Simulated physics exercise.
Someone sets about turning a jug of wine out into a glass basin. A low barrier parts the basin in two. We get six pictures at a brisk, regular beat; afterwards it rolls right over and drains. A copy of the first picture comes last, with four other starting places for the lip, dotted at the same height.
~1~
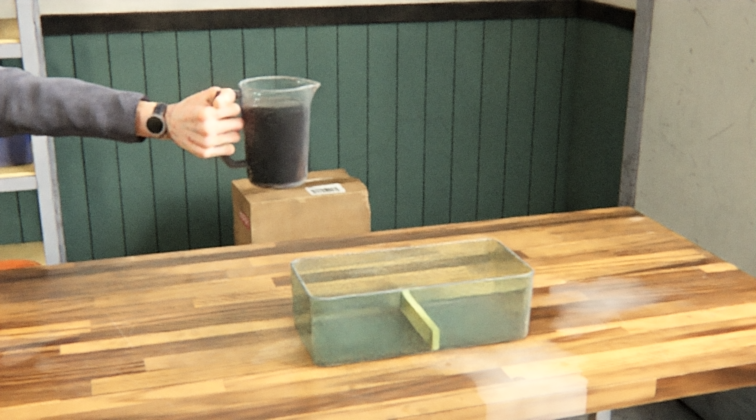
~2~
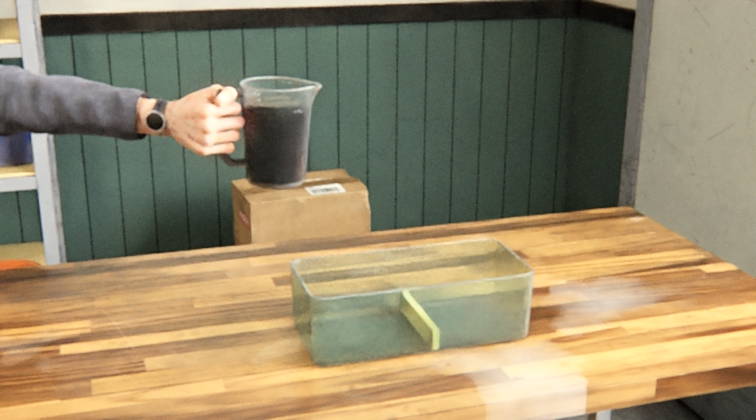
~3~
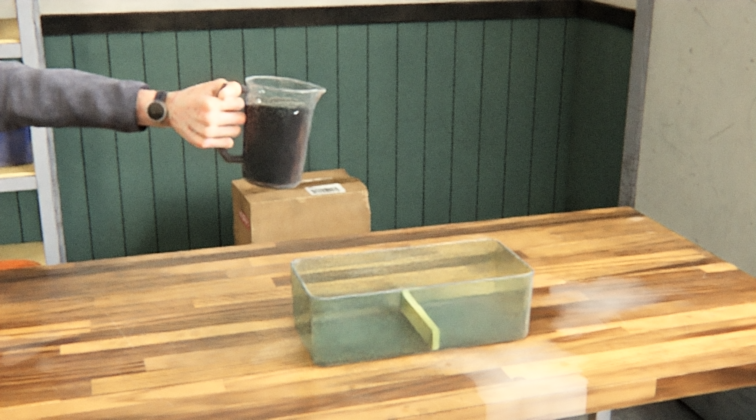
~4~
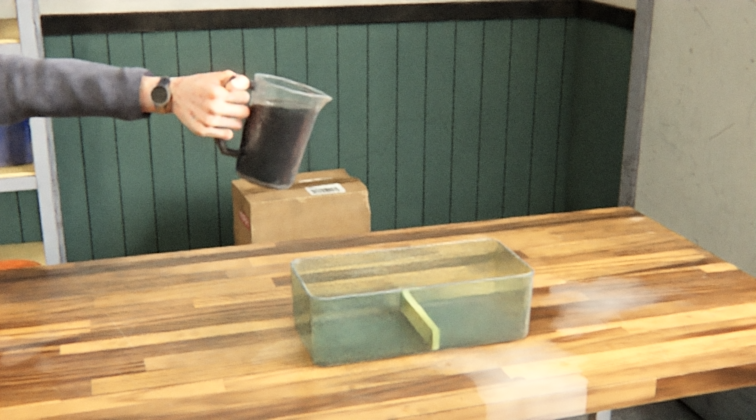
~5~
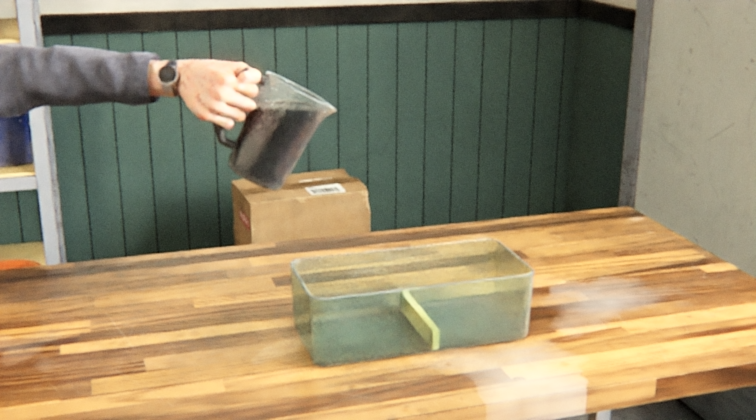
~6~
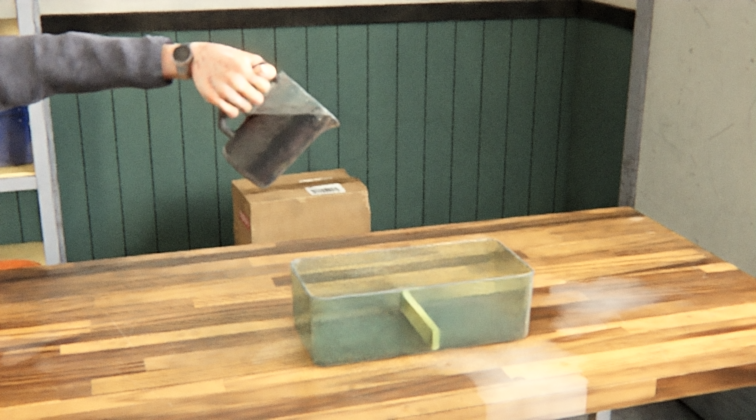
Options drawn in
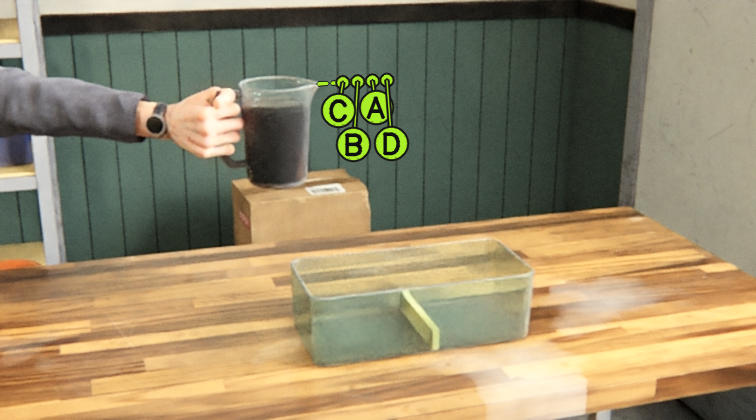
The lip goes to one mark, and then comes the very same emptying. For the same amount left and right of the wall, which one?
Use dot B.
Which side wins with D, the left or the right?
More ends on the right.
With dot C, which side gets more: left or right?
The left side.
On the marked copy, A at (372, 81); B at (357, 81); C at (342, 82); D at (386, 80).
With A, about 16 % ends left of the wall and 79 % right of it; 5 % is lost outside.
With B, about 50 % ends left of the wall and 45 % right of it; 5 % is lost outside.
With C, about 76 % ends left of the wall and 12 % right of it; 12 % is lost outside.
With D, about 10 % ends left of the wall and 83 % right of it; 7 % is lost outside.
